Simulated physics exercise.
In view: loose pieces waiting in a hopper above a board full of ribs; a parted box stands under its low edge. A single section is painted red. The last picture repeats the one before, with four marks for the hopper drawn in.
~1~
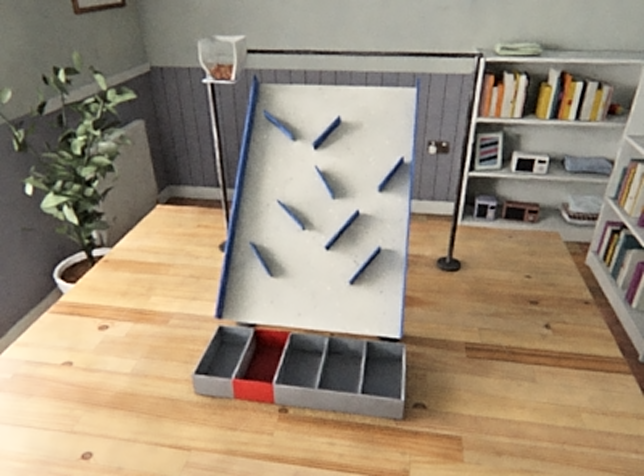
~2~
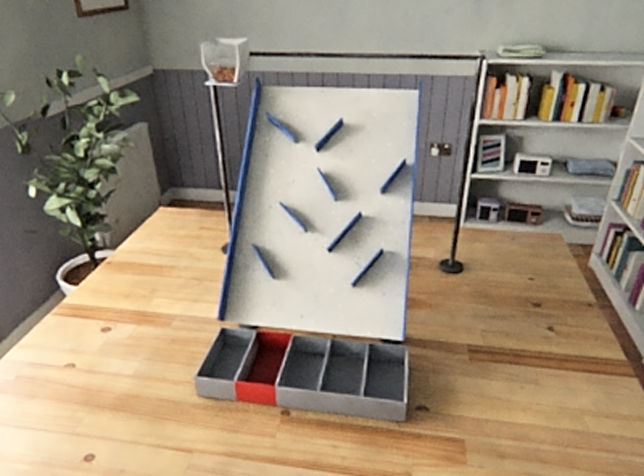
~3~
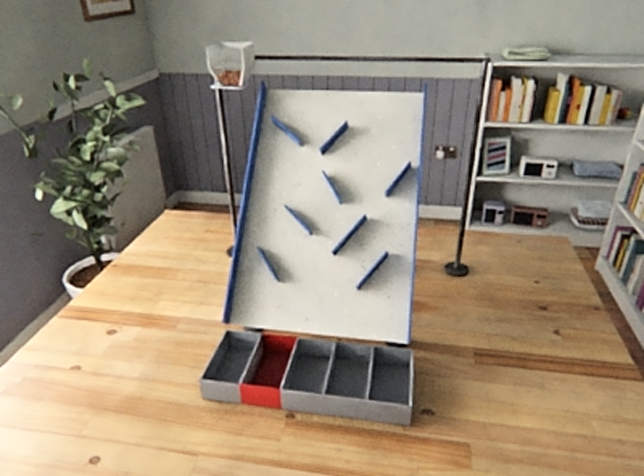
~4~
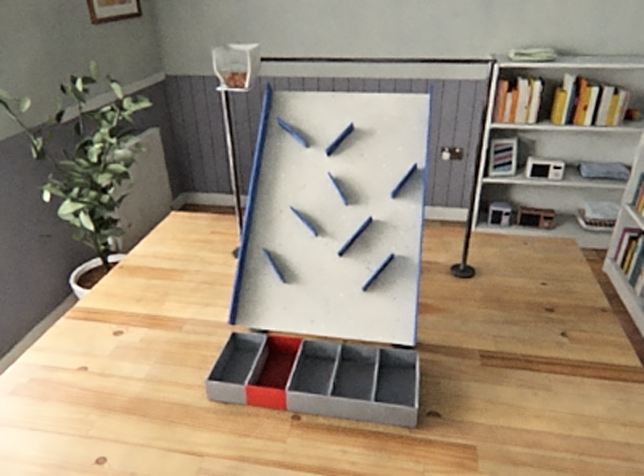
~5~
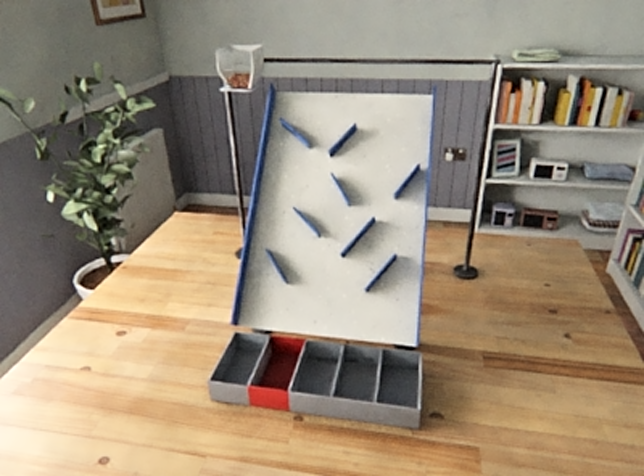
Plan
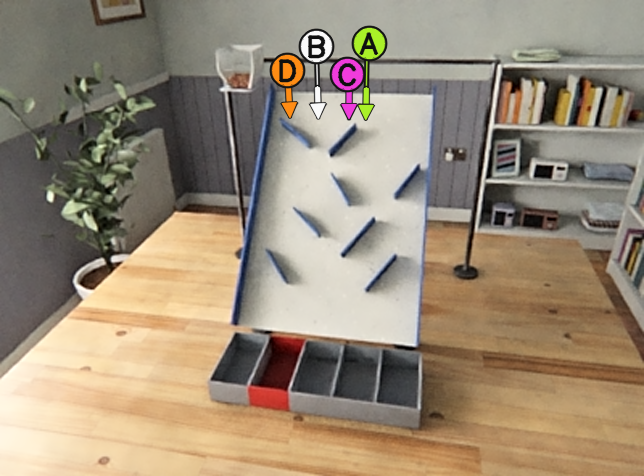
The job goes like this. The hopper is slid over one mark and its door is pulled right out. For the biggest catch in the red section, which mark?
It is A.
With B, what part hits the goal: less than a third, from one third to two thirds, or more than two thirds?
It is less than a third.
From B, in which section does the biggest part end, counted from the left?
The third from the left.
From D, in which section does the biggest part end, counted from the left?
The third.
On the marked copy, mark A meets the board at (365, 114); mark B meets the board at (318, 112); mark C meets the board at (349, 113); mark D meets the board at (289, 112).
If A is chosen, about half in the red section, about half in other sections.
If B is chosen, a small part in the red section, nearly all in other sections.
If C is chosen, a small part in the red section, nearly all in other sections.
If D is chosen, a small part in the red section, most in other sections, a small part outside the box.
